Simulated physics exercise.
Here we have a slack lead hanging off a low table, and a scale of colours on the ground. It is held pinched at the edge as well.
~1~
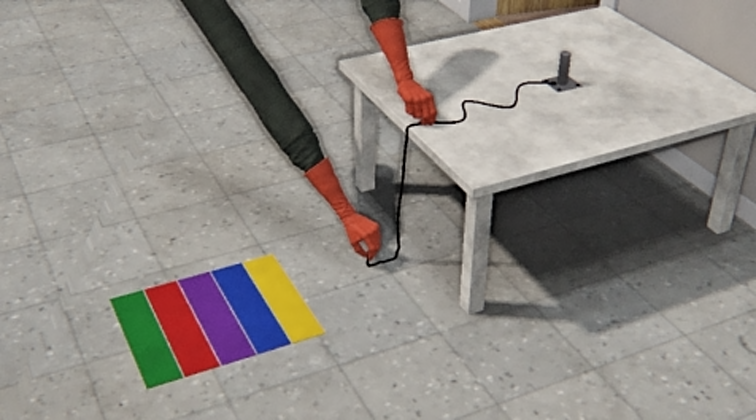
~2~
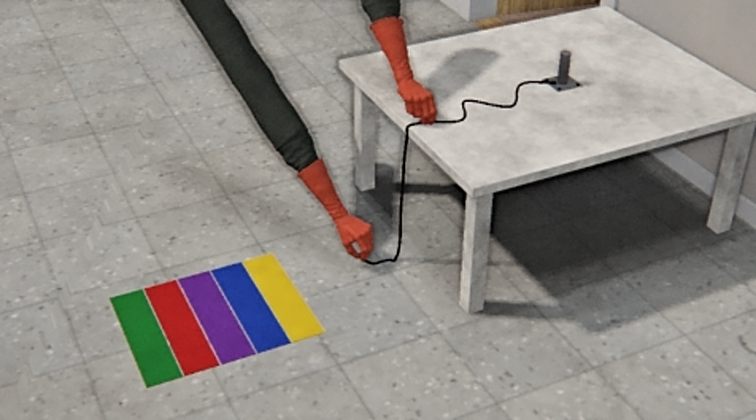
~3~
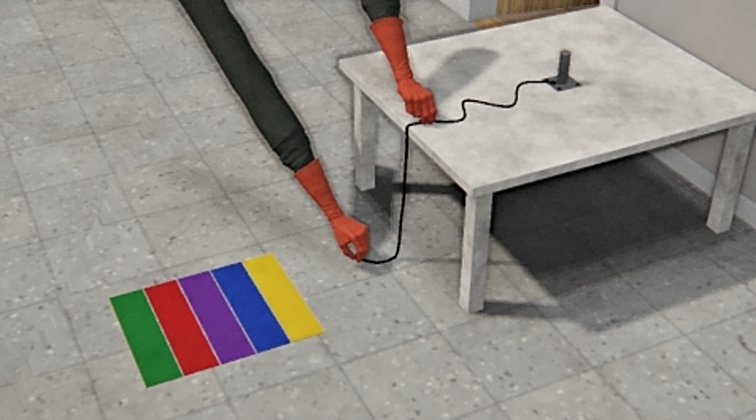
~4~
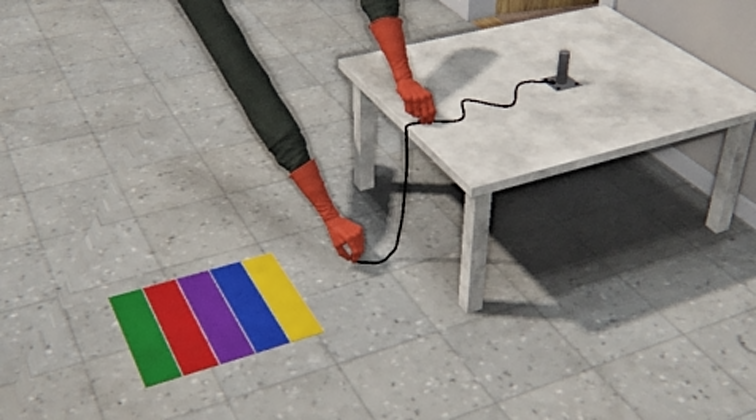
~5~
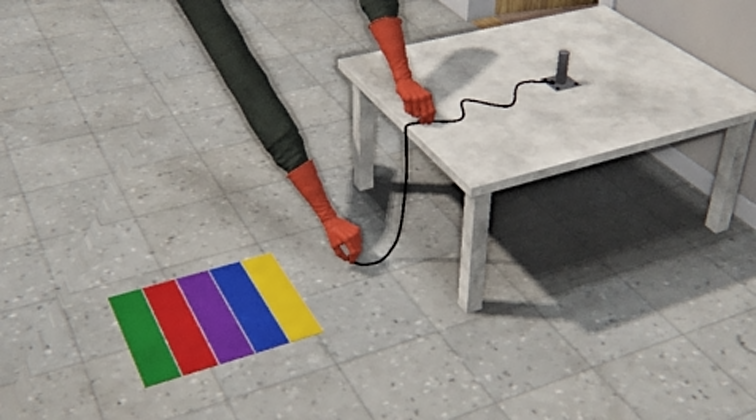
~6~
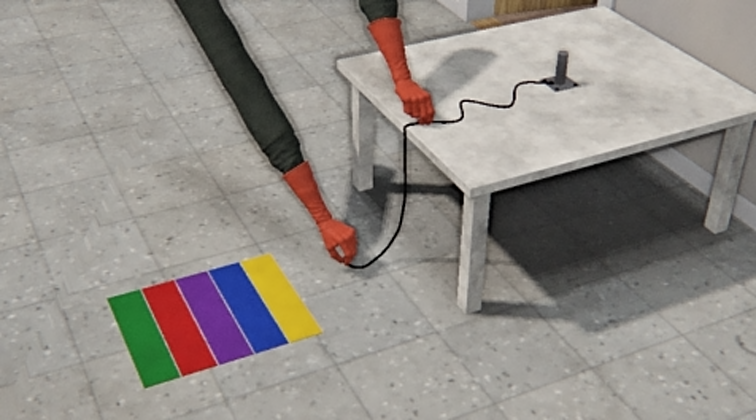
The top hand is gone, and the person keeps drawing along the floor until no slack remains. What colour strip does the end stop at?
Purple.
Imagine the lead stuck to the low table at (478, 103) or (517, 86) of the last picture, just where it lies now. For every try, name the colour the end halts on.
First try blue, second try purple.
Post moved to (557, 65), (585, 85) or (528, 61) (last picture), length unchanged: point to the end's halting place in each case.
About (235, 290), (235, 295) and (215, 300).
Soon after, end near (273, 282); over yellow.
Then, end near (233, 294); over blue.
At full stretch, end near (208, 301); over purple. It gets as far as the purple strip.
